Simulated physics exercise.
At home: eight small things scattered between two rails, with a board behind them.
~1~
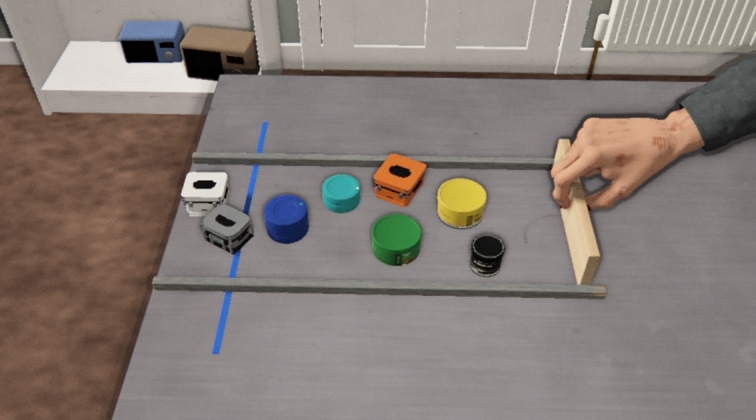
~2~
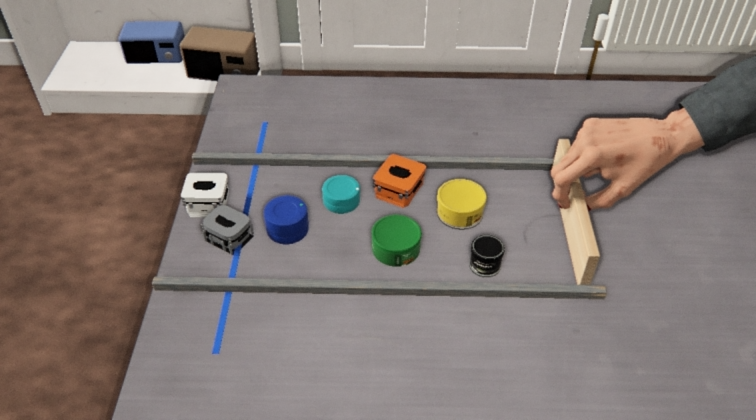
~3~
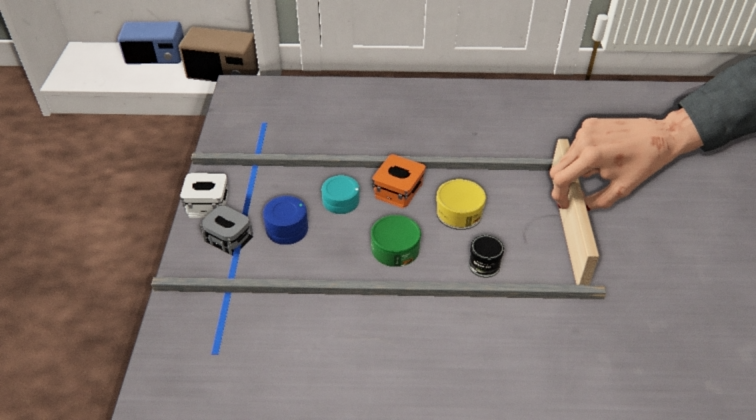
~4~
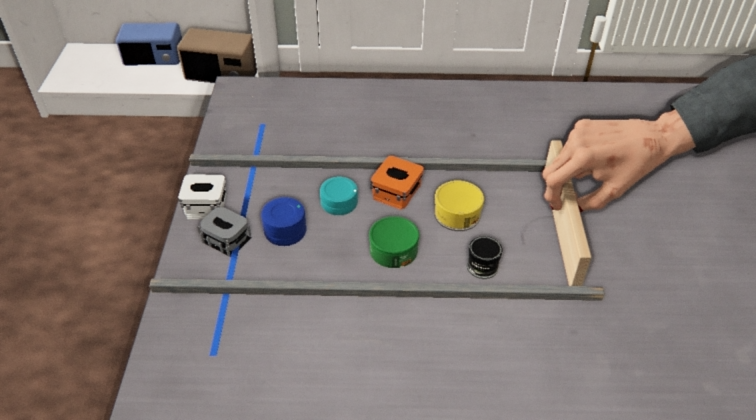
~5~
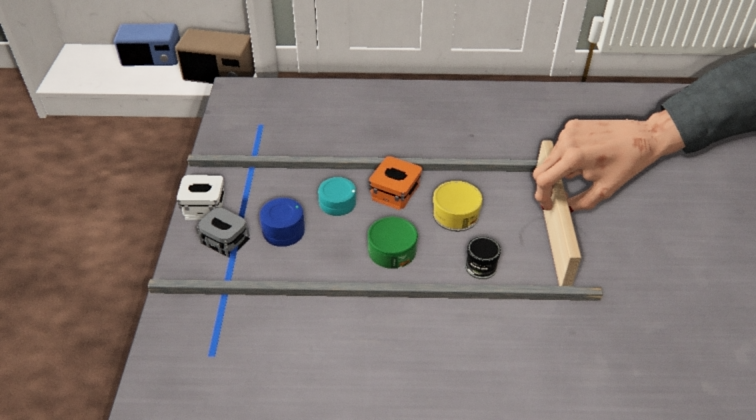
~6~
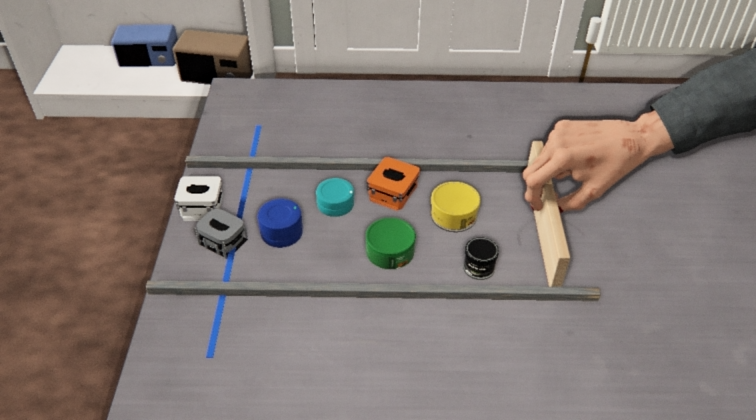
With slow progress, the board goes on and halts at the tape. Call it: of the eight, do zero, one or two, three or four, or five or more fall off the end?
One or two fall off.
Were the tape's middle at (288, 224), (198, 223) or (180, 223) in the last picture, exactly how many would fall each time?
It would be 0, then 4, then 8.
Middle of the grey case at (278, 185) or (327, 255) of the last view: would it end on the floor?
Gone; Safe.
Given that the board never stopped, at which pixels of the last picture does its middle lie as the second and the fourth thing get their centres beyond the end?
(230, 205) and (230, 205).
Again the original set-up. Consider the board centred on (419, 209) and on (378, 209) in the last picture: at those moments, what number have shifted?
In order, the tallies are 4 and 5.
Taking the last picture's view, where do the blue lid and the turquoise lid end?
First at (174, 218); second at (183, 190).
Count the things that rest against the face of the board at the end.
4 in contact.
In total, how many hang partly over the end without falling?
So the number is 3.
Early on, none off yet; white case at rest near (200, 198); grey case at rest near (222, 233); blue lid at rest near (281, 223).
A while later, none off yet; white case at rest near (200, 198); grey case at rest near (222, 233); blue lid travelled a little near (263, 217).
Finally, the number that fall off is one or two; lost, white case.
